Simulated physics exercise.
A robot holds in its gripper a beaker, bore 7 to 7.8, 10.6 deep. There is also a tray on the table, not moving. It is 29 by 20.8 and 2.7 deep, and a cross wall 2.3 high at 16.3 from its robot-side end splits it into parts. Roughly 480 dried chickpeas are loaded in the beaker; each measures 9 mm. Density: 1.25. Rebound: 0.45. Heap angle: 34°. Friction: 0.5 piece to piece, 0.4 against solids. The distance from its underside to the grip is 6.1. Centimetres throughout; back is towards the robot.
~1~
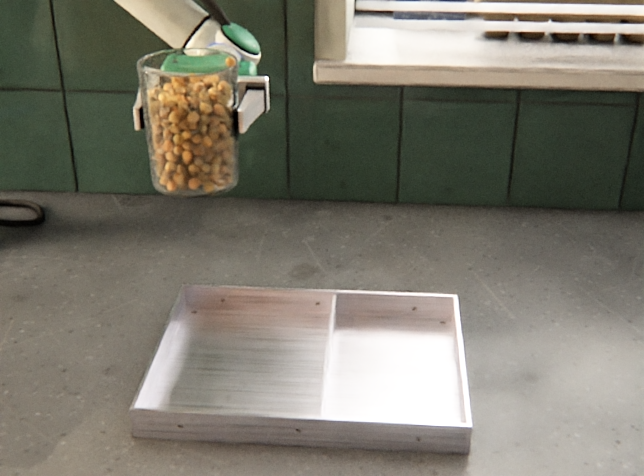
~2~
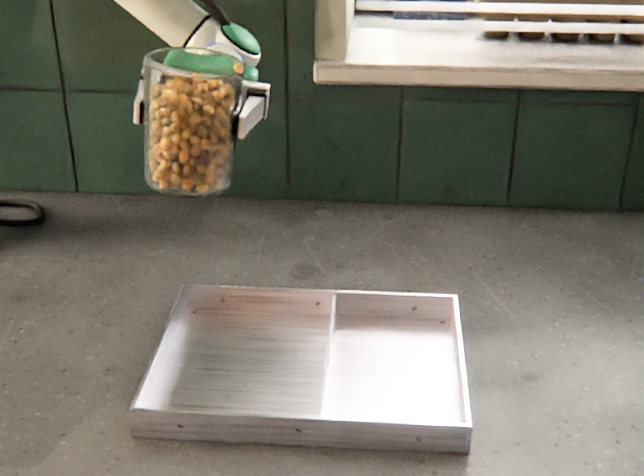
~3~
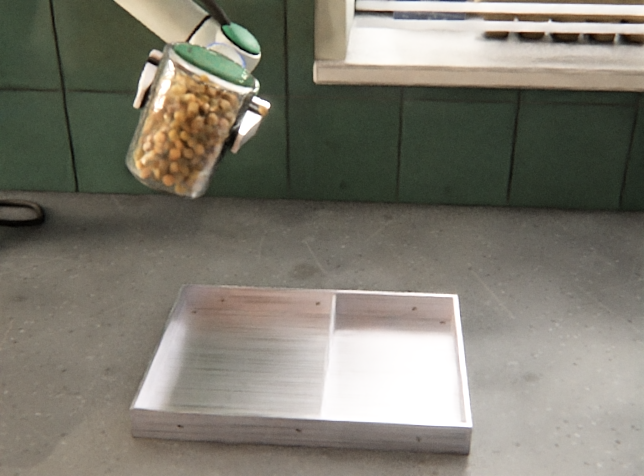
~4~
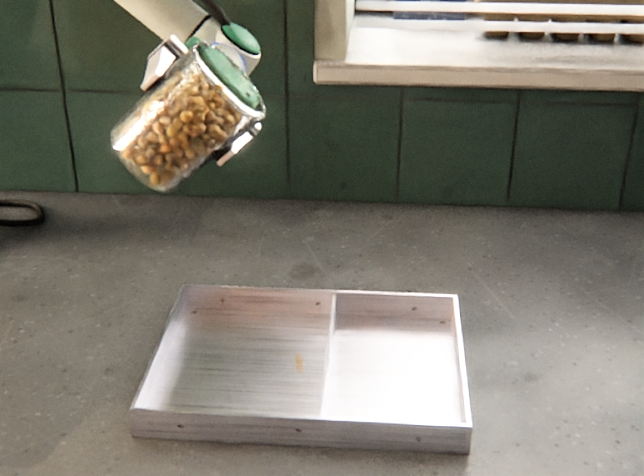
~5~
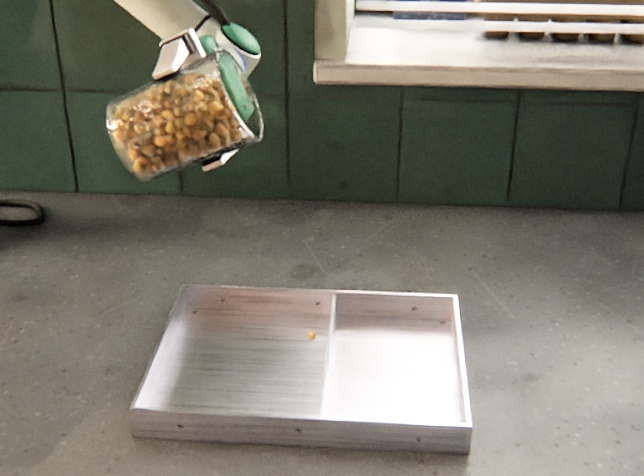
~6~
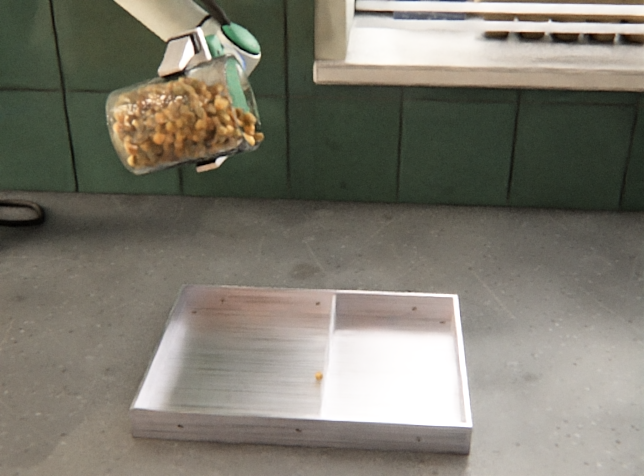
A robot gripper holds a clear beaker full of dried chickpeas above a grey counter, then steadily tilts it until it lies nearly on its side. Along the way a single chickpea lands in the larger left part of the divided tray, while the rest stay in the beaker.
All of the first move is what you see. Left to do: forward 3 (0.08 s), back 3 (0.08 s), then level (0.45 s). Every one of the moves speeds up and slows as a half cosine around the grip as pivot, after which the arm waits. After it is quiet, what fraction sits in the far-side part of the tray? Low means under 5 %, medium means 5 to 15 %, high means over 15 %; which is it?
It is high.
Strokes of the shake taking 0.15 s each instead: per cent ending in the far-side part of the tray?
It would come to roughly 0 %.
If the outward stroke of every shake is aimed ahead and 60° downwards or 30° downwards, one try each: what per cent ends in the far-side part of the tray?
You'd get some 5 per cent with the first setting and some 10 per cent with the second.
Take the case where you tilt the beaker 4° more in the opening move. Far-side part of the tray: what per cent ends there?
Estimate: Close to 30 in a hundred.
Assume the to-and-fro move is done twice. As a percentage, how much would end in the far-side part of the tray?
Expected share: About 30 %.
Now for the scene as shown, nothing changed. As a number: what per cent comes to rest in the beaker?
Roughly 65 in a hundred.
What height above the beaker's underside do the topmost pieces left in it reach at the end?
I'd say near 8.0 cm from the bottom.
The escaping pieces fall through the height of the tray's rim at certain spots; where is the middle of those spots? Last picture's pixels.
Near (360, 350).
Then, 0.24 s after the last picture, tilted 67° forward, highest piece 28 above the table; 336 in the beaker, 1 in the robot-side part, 142 in flight or on a rim.
Then, 0.49 s after the last picture, tilted 12° forward, highest piece 31 above the table; 322 in the beaker, 114 in the far-side part, 38 in the robot-side part, 1 on the table or floor, 4 in flight or on a rim.
Then, 0.81 s after the last picture, level, highest piece 28 above the table; 321 in the beaker, 114 in the far-side part, 41 in the robot-side part, 3 on the table or floor.
Then, 1.86 s after the last picture, level, highest piece 28 above the table; 321 in the beaker, 114 in the far-side part, 41 in the robot-side part, 3 on the table or floor.
Final count, 321 in the beaker, 114 in the far-side part, 41 in the robot-side part, 3 on the table or floor. That is 24 % in the far-side part of the tray.
